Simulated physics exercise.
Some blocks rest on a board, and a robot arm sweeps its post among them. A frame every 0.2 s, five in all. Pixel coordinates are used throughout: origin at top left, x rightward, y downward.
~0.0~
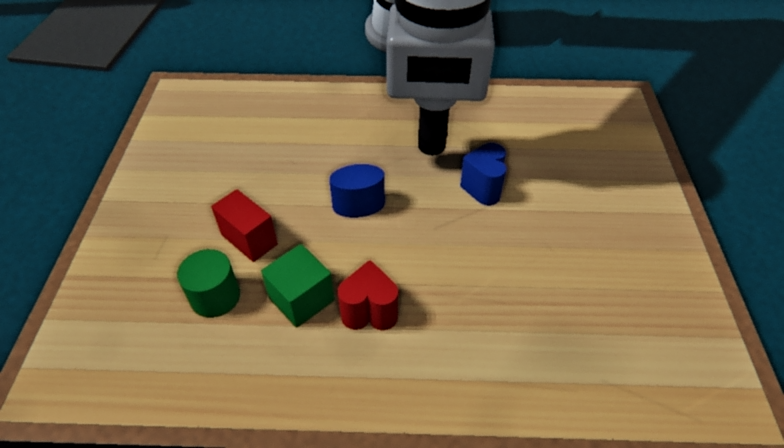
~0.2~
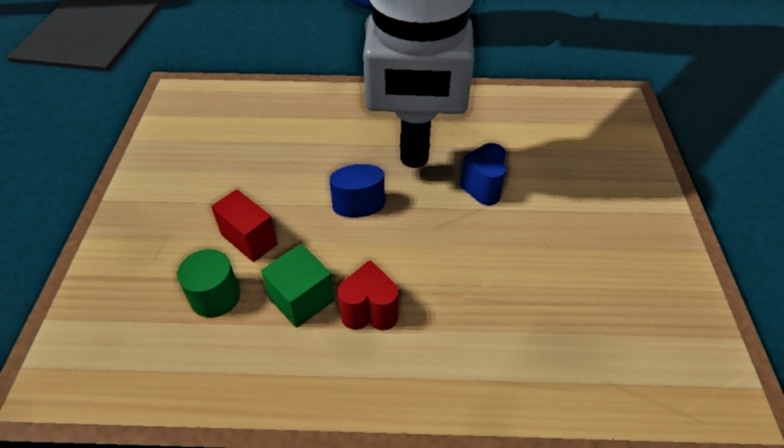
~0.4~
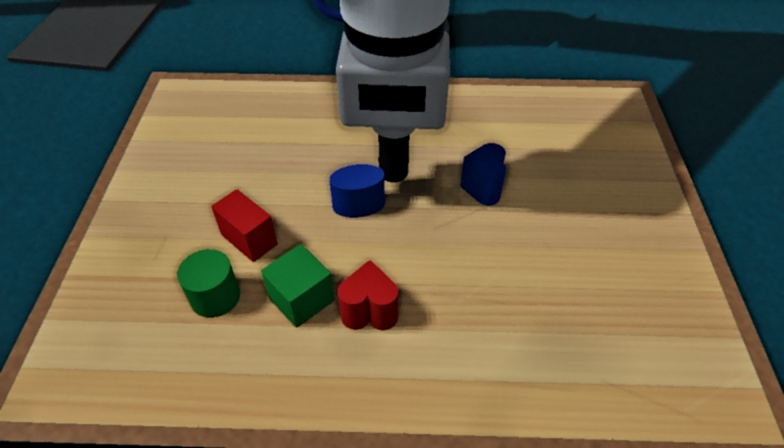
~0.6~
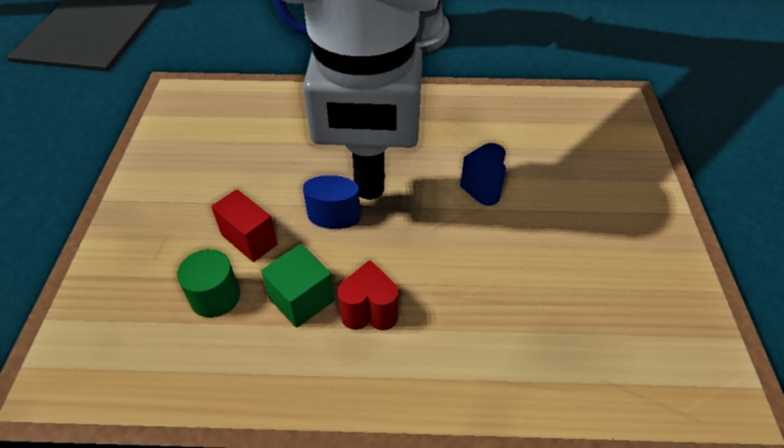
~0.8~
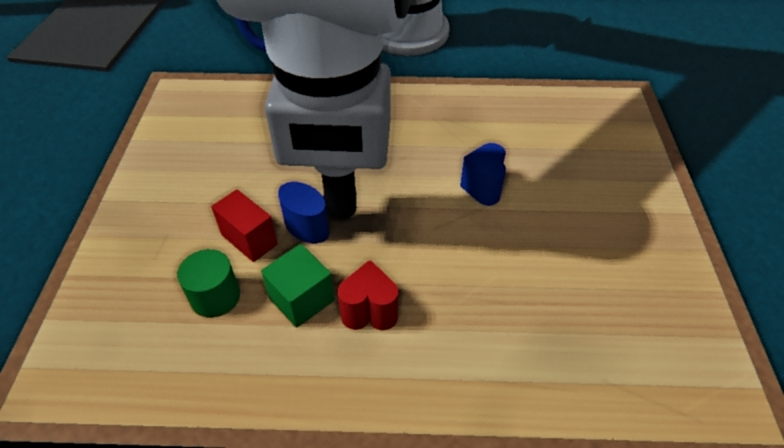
A robot arm moves down and left, pushing a blue oval block toward the left.
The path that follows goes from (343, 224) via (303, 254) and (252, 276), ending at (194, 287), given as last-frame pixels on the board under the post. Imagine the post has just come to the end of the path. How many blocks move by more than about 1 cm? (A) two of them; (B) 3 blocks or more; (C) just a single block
The correct letter is B.
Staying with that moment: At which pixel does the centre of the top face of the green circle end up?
In the picture, that point is around (153, 293).
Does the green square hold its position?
That would be a yes.
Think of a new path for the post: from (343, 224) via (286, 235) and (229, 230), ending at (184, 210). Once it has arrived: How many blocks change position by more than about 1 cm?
Two blocks shift.
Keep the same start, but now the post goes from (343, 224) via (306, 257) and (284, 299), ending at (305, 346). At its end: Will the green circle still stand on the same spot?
Yes, that is how it ends up.
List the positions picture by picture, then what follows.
In the first frame, post tip (432, 147); block tops, green circle (204, 269); red rectangular block (241, 211); green square (296, 271); blue oval (357, 176).
In the second frame, post (414, 159); blocks unchanged.
In the third frame, post (394, 173); blocks unchanged.
In the fourth frame, post (370, 190); blue oval (331, 187).
In the fifth frame, post (342, 209); green circle (204, 269); red rectangular block (241, 211); green square (296, 271); blue oval (301, 198).
What follows on the original path. One third of the way, post (300, 239); red rectangular block (229, 213), turned 20° clockwise; blue oval (271, 208), turned 60° clockwise.
Two thirds of the way, post (247, 262); red rectangular block (224, 214), turned 30° clockwise; blue oval (266, 208), turned 75° clockwise.
At the end, post (188, 273); green circle (153, 293); red rectangular block (224, 214), turned 30° clockwise; green square in place; blue oval (266, 208), turned 75° clockwise.
